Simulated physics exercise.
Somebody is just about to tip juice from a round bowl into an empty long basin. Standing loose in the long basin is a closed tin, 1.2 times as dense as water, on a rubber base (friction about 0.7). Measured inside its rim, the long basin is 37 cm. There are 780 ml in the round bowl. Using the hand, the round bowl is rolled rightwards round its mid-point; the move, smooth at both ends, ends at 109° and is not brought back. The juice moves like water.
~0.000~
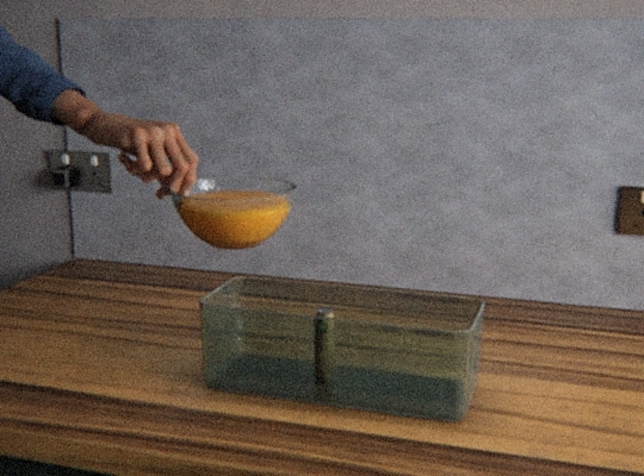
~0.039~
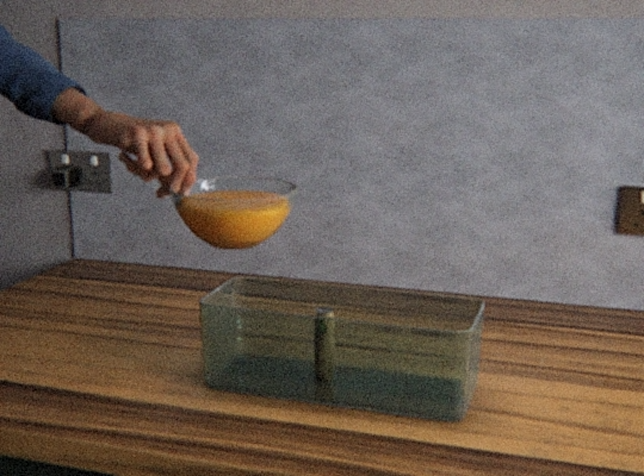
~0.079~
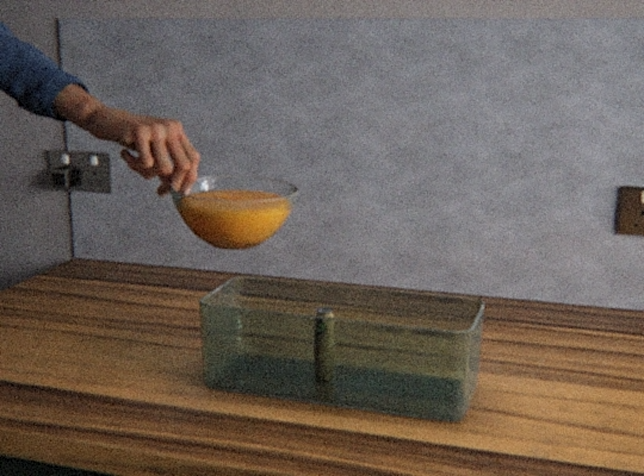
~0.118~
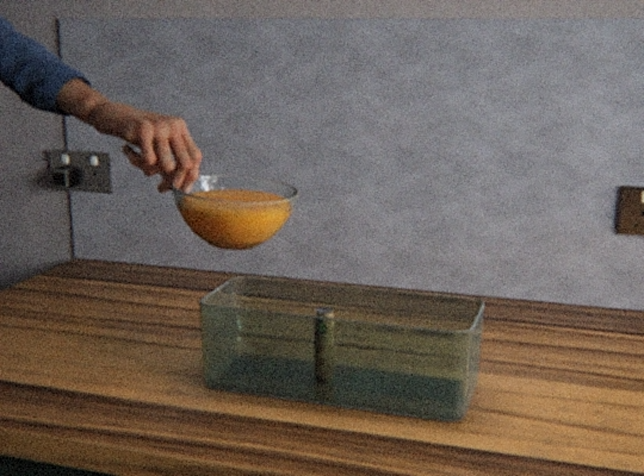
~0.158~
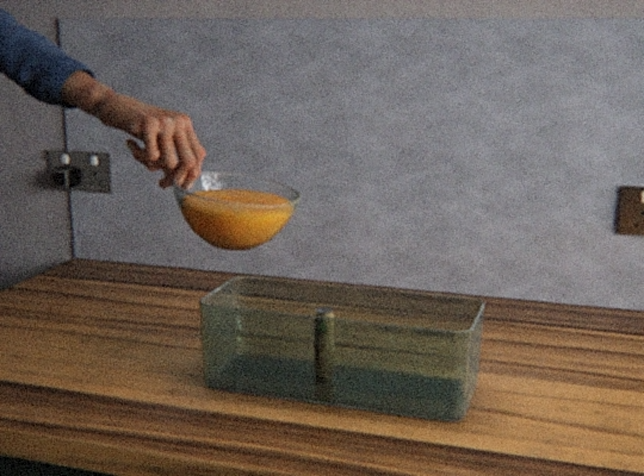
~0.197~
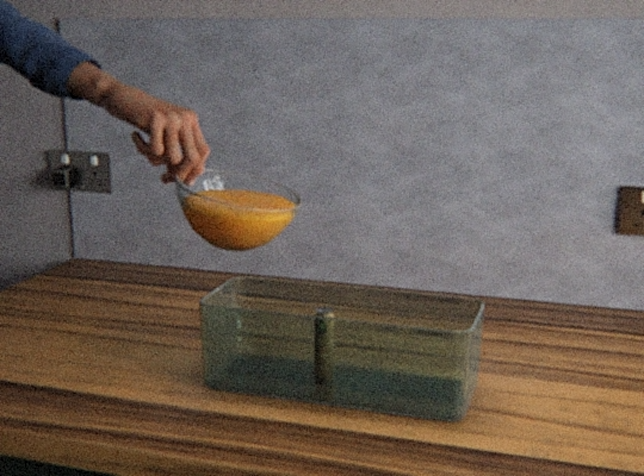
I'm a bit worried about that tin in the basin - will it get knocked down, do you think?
No, it should stay standing.
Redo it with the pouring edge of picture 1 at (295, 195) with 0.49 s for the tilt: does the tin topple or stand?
Then the tin comes down.
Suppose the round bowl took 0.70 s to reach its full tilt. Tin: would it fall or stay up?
Then it tips over.
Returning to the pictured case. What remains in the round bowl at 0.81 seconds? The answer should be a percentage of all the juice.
0 per cent or thereabouts.
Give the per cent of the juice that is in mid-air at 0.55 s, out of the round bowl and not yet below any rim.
My guess is roughly 36 %.
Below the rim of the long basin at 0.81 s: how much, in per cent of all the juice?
The fraction sits near 100 in a hundred.
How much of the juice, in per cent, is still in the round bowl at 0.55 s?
At that time about 32 in a hundred parts are still held.
Then, 0.55 s in, the tilt is 76° and 32 per cent is still to pour; the tin stands where it began.
Then, 0.81 s in, the tilt is 107° and 0 per cent is still to pour; the tin stands 1 cm from where it began.
Then, 1.08 s in, the tilt is 109° and 0 per cent is still to pour; the tin leans 4°.
Then, 1.38 s in, the tilt is 109° and 0 per cent is still to pour; the tin stands where it began.
Finally, the tin stands 1 cm from where it began.
